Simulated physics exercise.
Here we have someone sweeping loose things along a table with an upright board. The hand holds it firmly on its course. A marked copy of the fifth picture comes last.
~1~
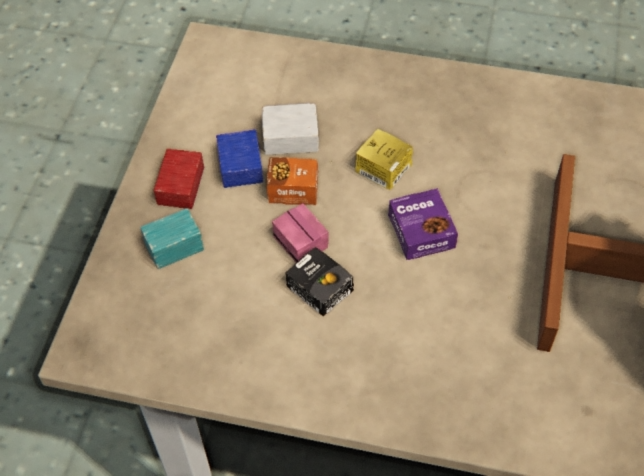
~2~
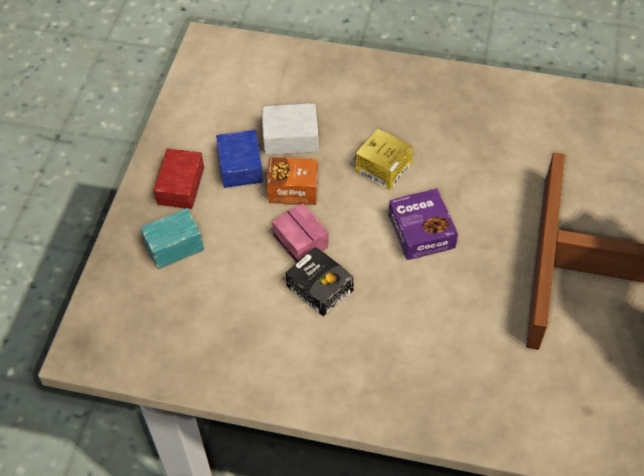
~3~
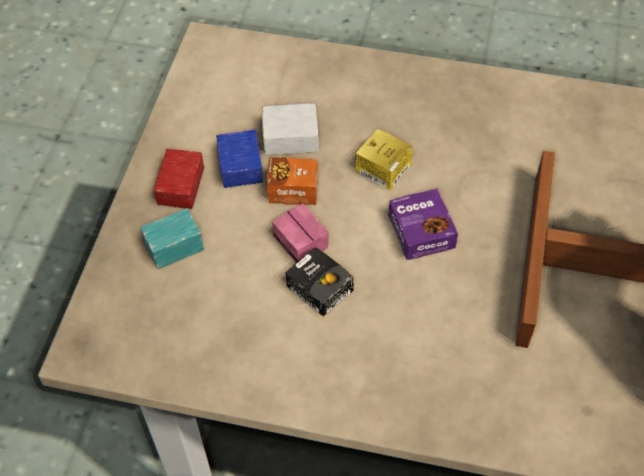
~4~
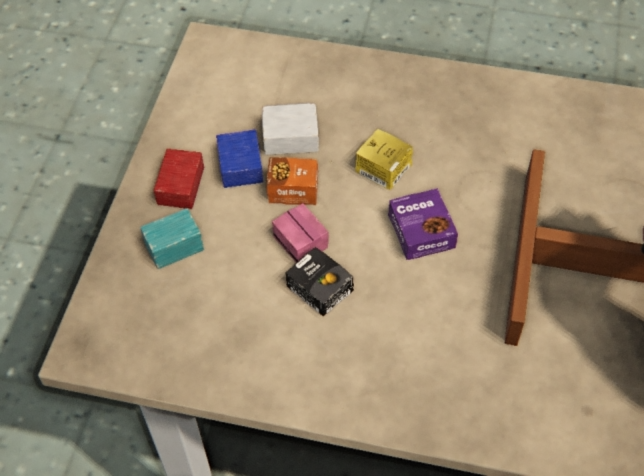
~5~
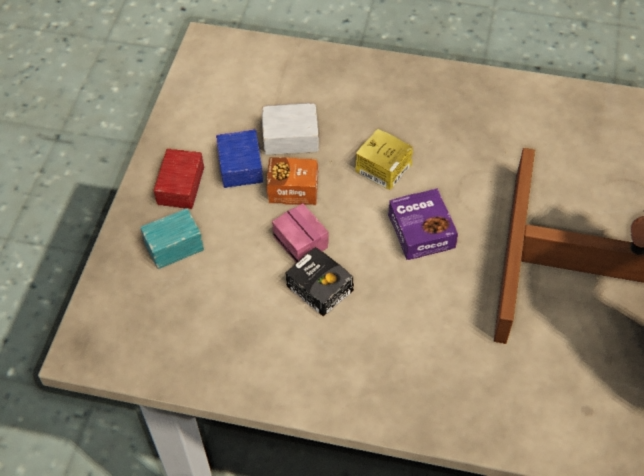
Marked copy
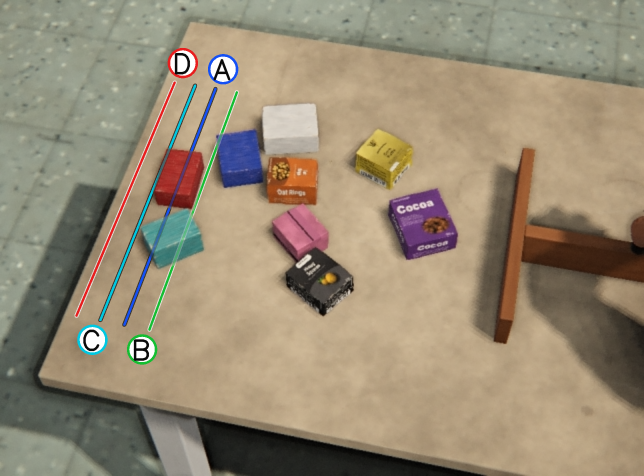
At the start, a brown upright board stands at the right of a table, apart from a scattering of small coloured boxes and blocks. The board slides steadily left toward the purple cocoa box, closing some of the gap, and part of a hand shows behind it at the right edge while the boxes stay still.
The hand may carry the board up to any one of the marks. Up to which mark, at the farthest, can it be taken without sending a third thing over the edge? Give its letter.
Stop at B.
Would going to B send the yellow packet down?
No.
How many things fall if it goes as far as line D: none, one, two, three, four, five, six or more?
Six or more.
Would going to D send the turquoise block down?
Yes.
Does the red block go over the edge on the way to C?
By then, yes.
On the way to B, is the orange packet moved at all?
By then, yes.
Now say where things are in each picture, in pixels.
The first frame shows pink box (300, 234); blue block (240, 159); black packet (319, 282).
The second frame shows board (551, 234); yellow packet (384, 159).
The third frame shows board (539, 232); white block (290, 129).
The fourth frame shows board (529, 230); purple packet (422, 224).
The fifth frame shows board (519, 228); pink box (300, 234); blue block (240, 159); black packet (319, 282).
On the marked copy, A at (174, 197); B at (197, 201); C at (152, 193); D at (130, 189).
With B. Early on, board (400, 208); yellow packet (379, 160); purple packet (369, 211).
Further on, board (285, 189); red block (156, 180); blue block (181, 142).
At the end, board (198, 174); red block over the edge; orange packet (133, 153); one fallen.
As for the rest, A drops four; C drops five; D drops eight.
